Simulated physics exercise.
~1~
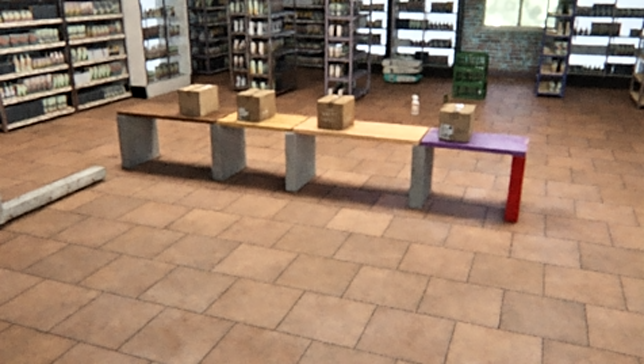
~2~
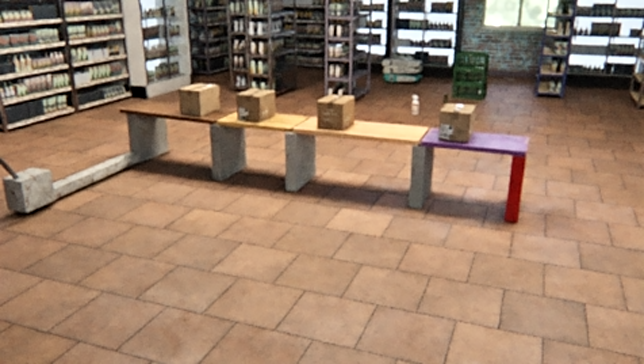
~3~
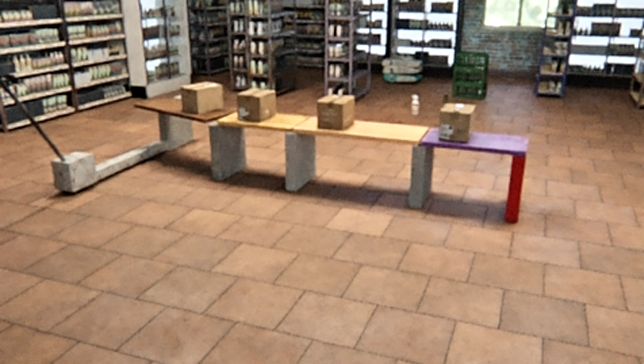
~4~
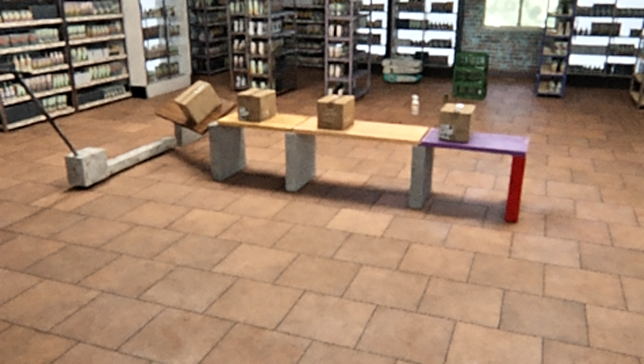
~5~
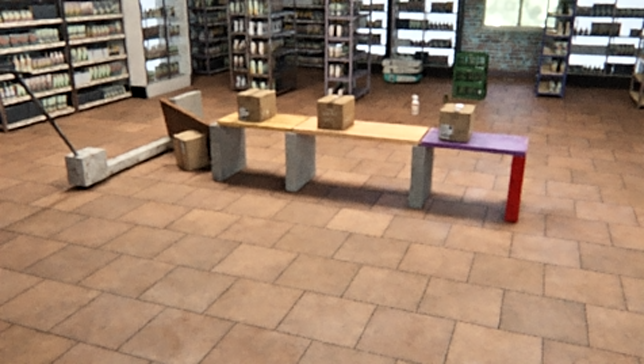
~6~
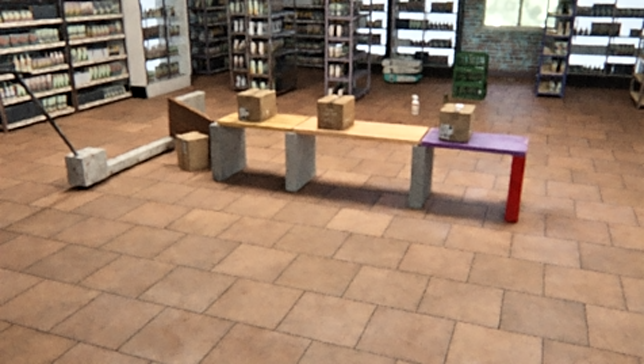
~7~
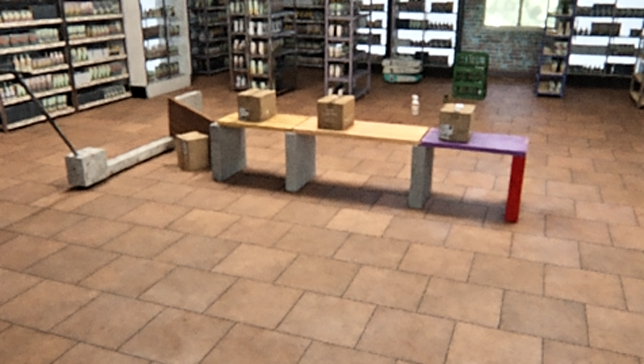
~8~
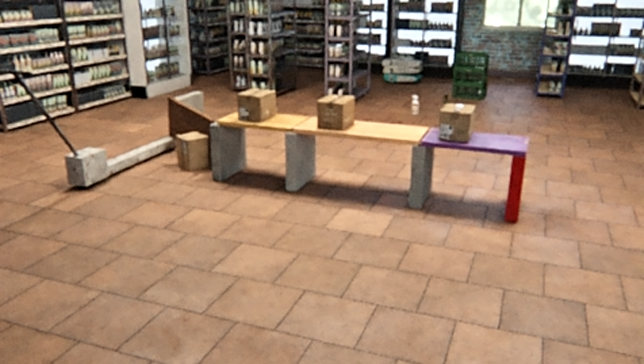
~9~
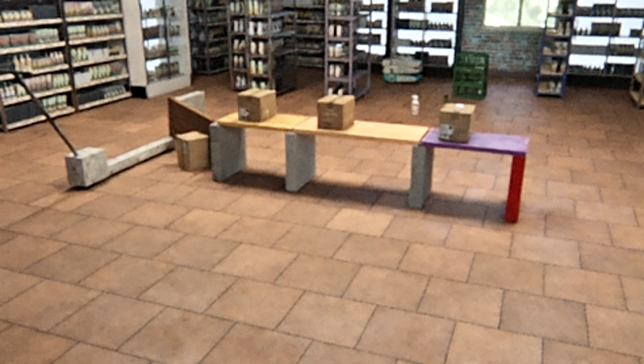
A long, low bench of end-to-end boards on upright blocks stands on the tiled floor of a shop, seen from slightly above, with stocked shelves behind. Four cartons sit on top, and the right end has a purple board on a red upright. A grey jack with a dark handle slides in from the left along the floor, pushing the leftmost upright out of place. The brown board at that end tilts down, and its carton tips and tumbles to the floor. The board comes to rest leaning steeply beside it, while the other three cartons and the purple end stay standing.
